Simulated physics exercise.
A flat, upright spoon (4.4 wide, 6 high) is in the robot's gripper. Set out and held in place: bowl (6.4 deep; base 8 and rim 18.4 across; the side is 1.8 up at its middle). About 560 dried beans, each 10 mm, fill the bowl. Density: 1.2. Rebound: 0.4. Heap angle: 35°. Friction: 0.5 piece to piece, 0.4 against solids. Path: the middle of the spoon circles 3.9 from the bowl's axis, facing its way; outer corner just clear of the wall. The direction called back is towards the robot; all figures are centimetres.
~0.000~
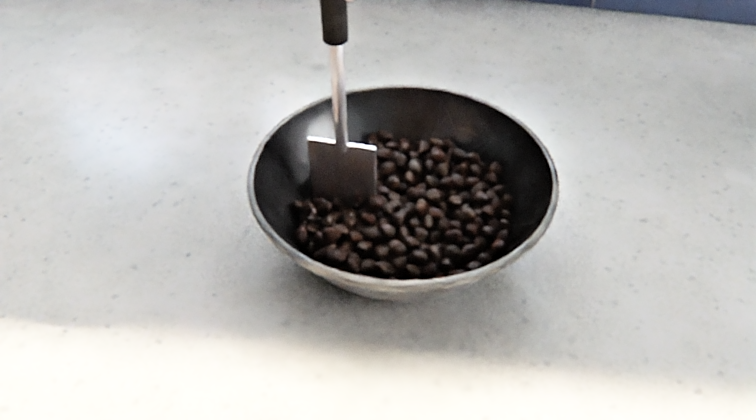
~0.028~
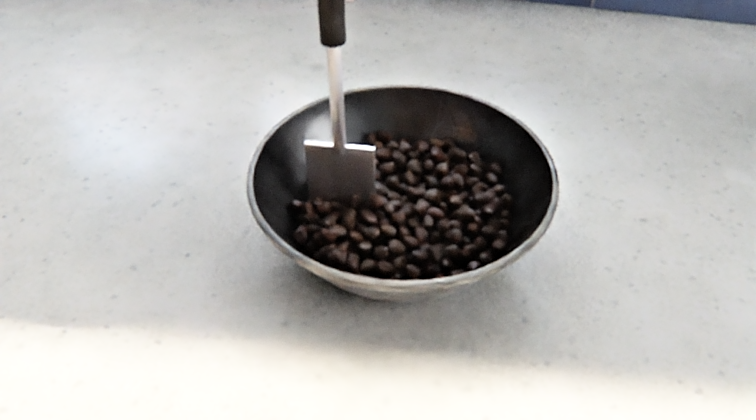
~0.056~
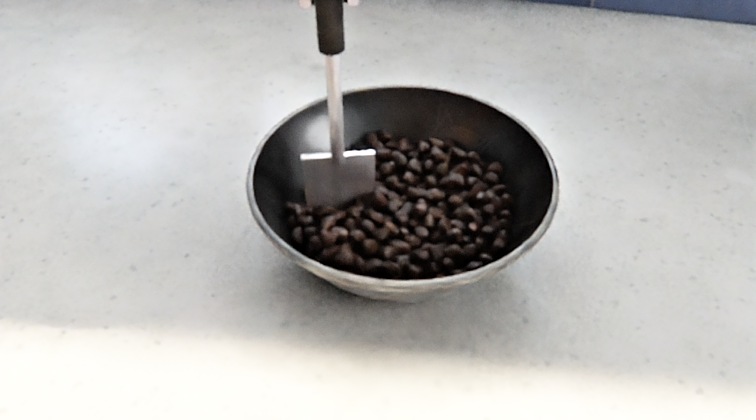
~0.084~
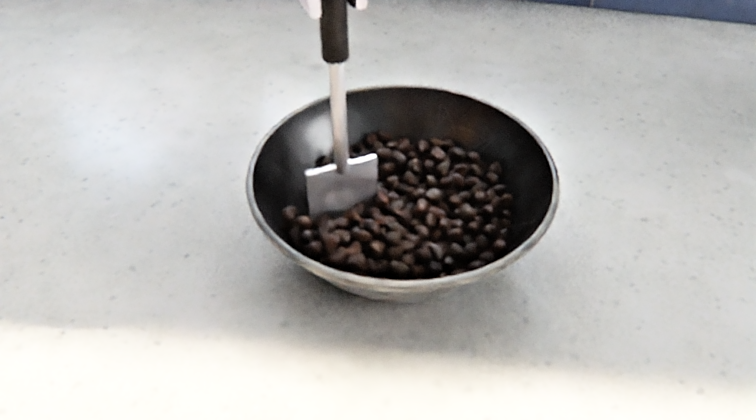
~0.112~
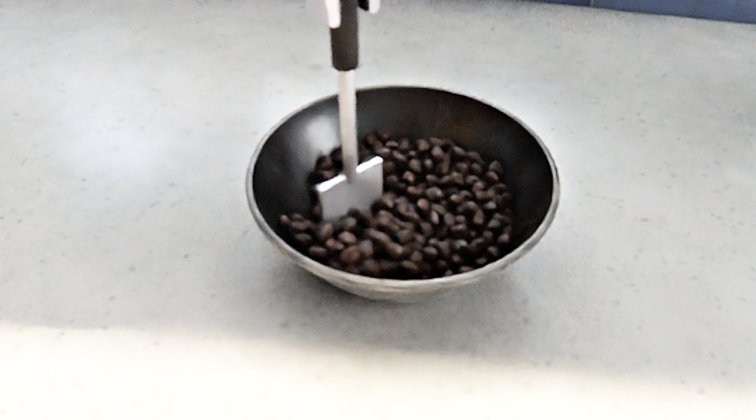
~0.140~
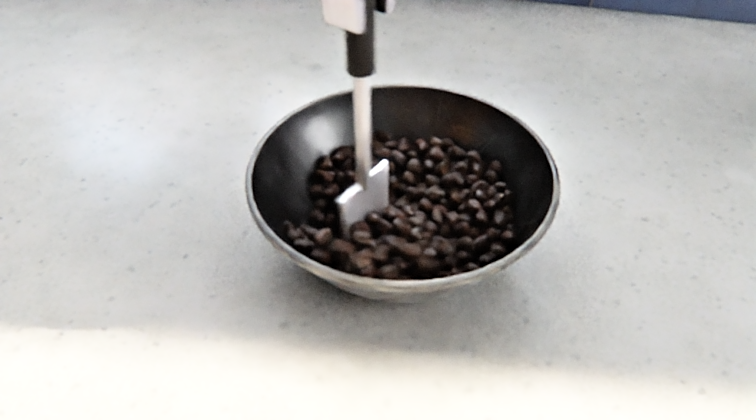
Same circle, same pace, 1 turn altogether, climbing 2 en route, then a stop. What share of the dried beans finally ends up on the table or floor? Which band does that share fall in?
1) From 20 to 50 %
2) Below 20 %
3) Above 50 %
2, below 20 %.
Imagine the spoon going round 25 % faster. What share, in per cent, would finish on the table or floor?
In that case some 15 per cent.
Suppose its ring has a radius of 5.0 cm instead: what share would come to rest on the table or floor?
In that case roughly 5 per cent.
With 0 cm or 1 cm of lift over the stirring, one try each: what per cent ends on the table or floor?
Near 15 in a hundred, then 10 in a hundred.
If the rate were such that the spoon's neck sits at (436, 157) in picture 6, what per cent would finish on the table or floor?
Some 30 %.
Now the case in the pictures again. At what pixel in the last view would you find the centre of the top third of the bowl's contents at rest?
Roughly pixel (358, 201).
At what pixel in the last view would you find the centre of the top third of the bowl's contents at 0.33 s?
(484, 170), roughly.
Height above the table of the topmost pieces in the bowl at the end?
I'd say close to 7.0 centimetres.
By 0.33 s, 181° round, highest piece 9 above the table; 552 in the bowl, 6 on the table or floor, 6 in flight or on the tool.
By 0.53 s, 293° round, highest piece 9 above the table; 525 in the bowl, 29 on the table or floor, 10 in flight or on the tool.
By 0.82 s, 0° round, highest piece 7 above the table; 511 in the bowl, 53 on the table or floor.
By 1.52 s, 0° round, highest piece 7 above the table; 511 in the bowl, 53 on the table or floor.
Final count, 511 in the bowl, 53 on the table or floor. That is 9 % on the table or floor.
